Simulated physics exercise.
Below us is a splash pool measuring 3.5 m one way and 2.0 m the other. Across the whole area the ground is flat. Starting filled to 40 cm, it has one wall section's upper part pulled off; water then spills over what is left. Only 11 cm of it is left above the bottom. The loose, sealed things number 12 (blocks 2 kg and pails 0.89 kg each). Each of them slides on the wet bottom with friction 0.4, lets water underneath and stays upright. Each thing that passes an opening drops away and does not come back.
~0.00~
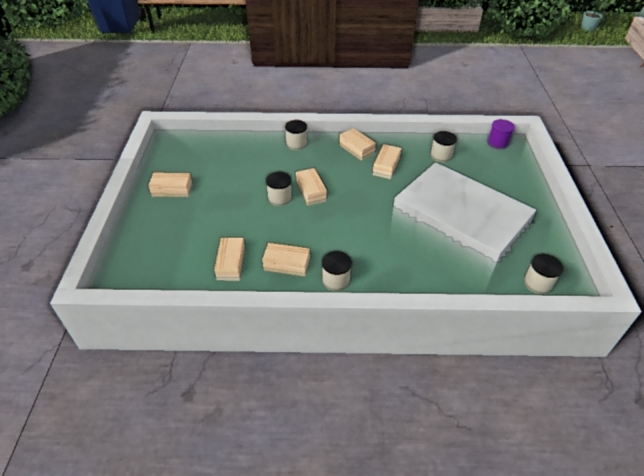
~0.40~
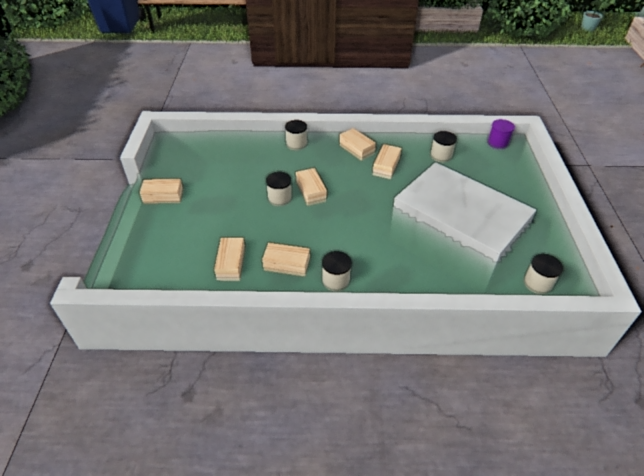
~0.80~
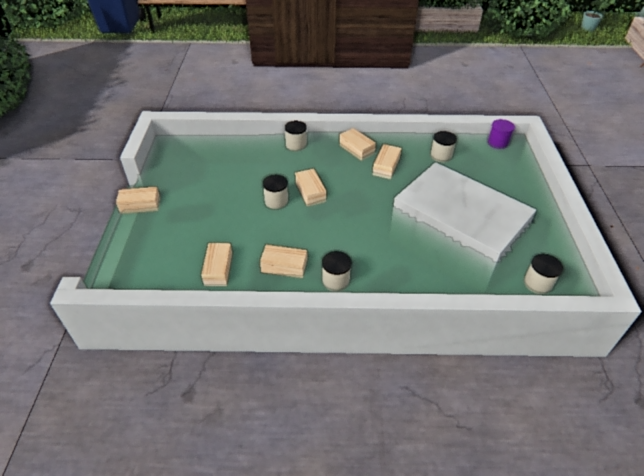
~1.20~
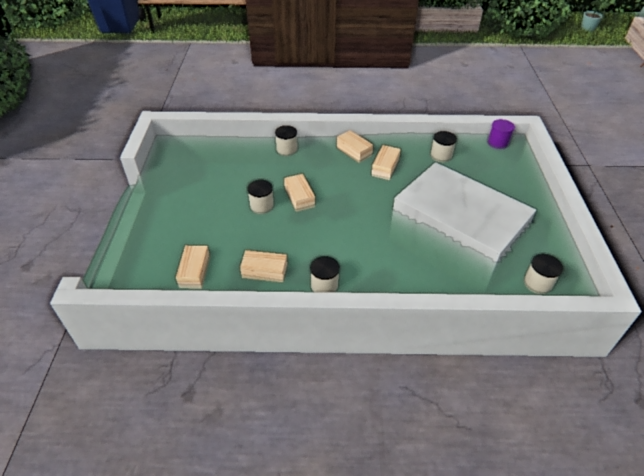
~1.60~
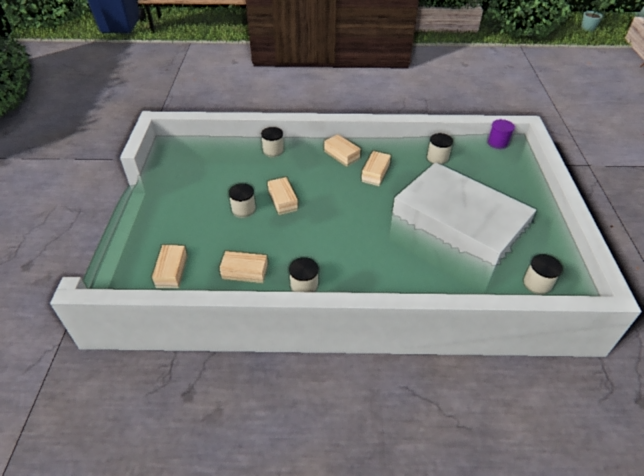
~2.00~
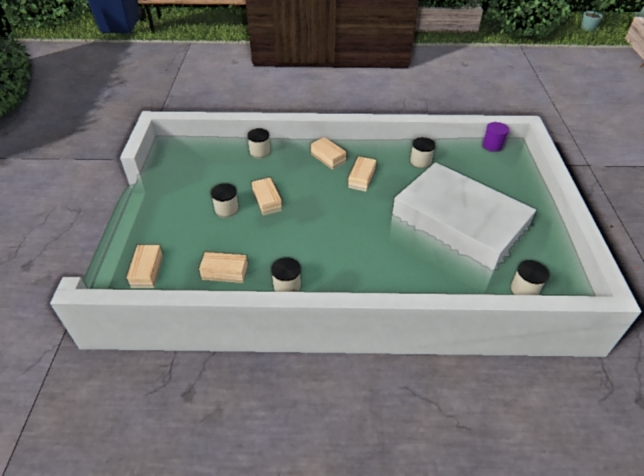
The video shows a pool of green water with floating wooden blocks, dark-topped pails and a pale slab; part of the left wall disappears, one block drifts out through the gap, and most other floating objects shift gradually leftward.
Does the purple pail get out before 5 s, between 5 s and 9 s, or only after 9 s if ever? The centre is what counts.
It is missing at neither time.
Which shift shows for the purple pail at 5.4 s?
Roughly 30 cm by then.
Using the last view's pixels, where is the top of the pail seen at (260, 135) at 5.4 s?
By that time it sits near (203, 150).
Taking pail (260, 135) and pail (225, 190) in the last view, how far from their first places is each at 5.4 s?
Respectively, 80 cm and washed out.
After 2.8 s the purple pail is near (476, 133), 0.2 m from its start, afloat; 1 of 12 are out; 11 afloat.
After 5.4 s the purple pail is near (471, 134), 0.3 m from its start, afloat; 4 of 12 are out; 8 afloat.
After 8.0 s the purple pail is near (434, 139), 0.6 m from its start, afloat; 5 of 12 are out; 7 afloat.
After 12.0 s the purple pail is near (414, 141), 0.8 m from its start, afloat; 7 of 12 are out; 5 afloat.
